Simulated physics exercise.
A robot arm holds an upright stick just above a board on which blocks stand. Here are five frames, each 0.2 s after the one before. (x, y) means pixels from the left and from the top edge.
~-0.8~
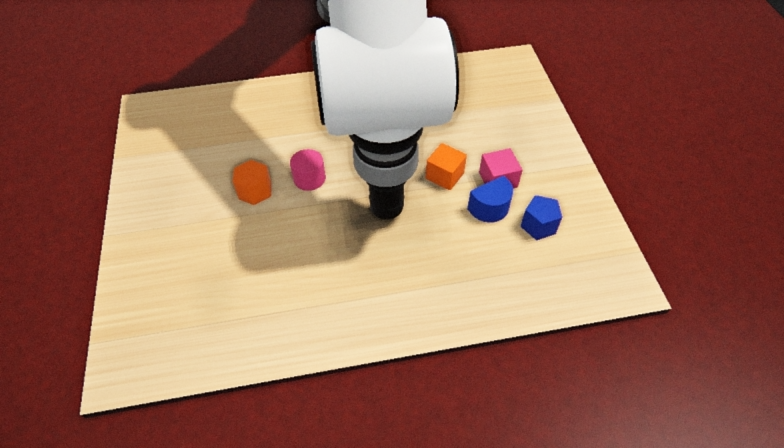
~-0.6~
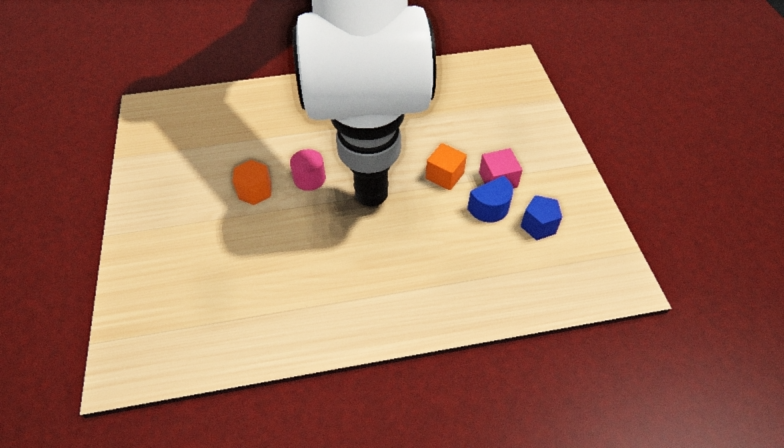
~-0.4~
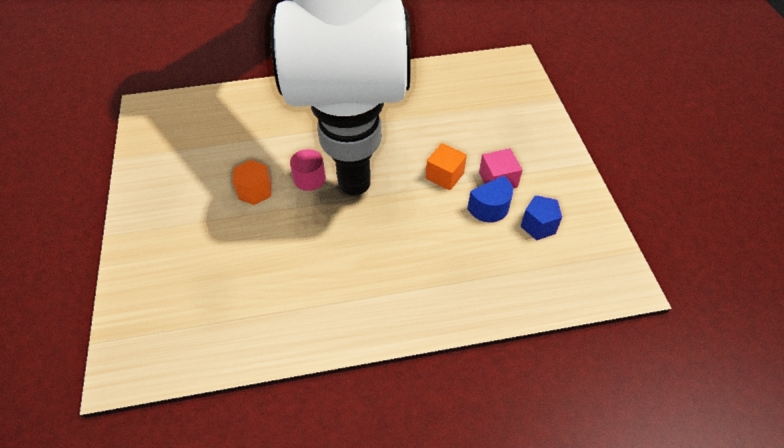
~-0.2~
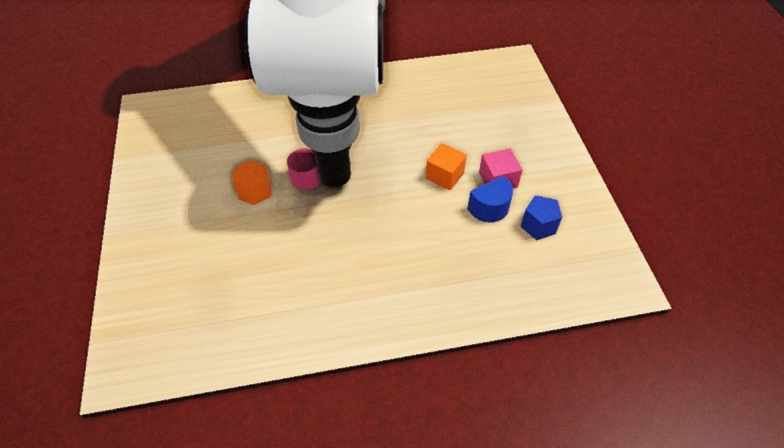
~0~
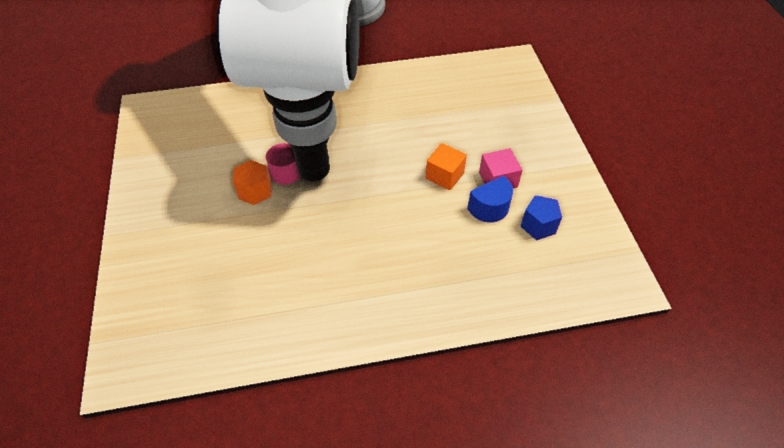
At first, a robot arm holds an upright black stick over a wooden board, between orange and pink blocks on the left and orange, pink and blue blocks on the right. The stick moves left and slightly away toward the round pink block, then pushes it left, close to the orange block.
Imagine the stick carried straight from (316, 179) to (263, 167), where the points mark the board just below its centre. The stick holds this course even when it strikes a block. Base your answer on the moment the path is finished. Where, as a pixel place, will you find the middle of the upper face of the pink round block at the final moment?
At the end it should sit near (229, 141).
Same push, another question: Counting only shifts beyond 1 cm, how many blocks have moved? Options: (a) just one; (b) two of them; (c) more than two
The answer is a.
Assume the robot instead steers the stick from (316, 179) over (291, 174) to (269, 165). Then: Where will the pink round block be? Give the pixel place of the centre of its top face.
The top centre is at (234, 140).
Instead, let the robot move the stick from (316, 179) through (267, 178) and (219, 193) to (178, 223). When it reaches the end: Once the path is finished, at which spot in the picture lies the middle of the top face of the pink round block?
I expect it at (231, 142).
What follows on the original path. Halfway along, stick (287, 164); pink round block (255, 147).
At the end, stick (260, 157); orange six-sided block still; pink round block (229, 141).
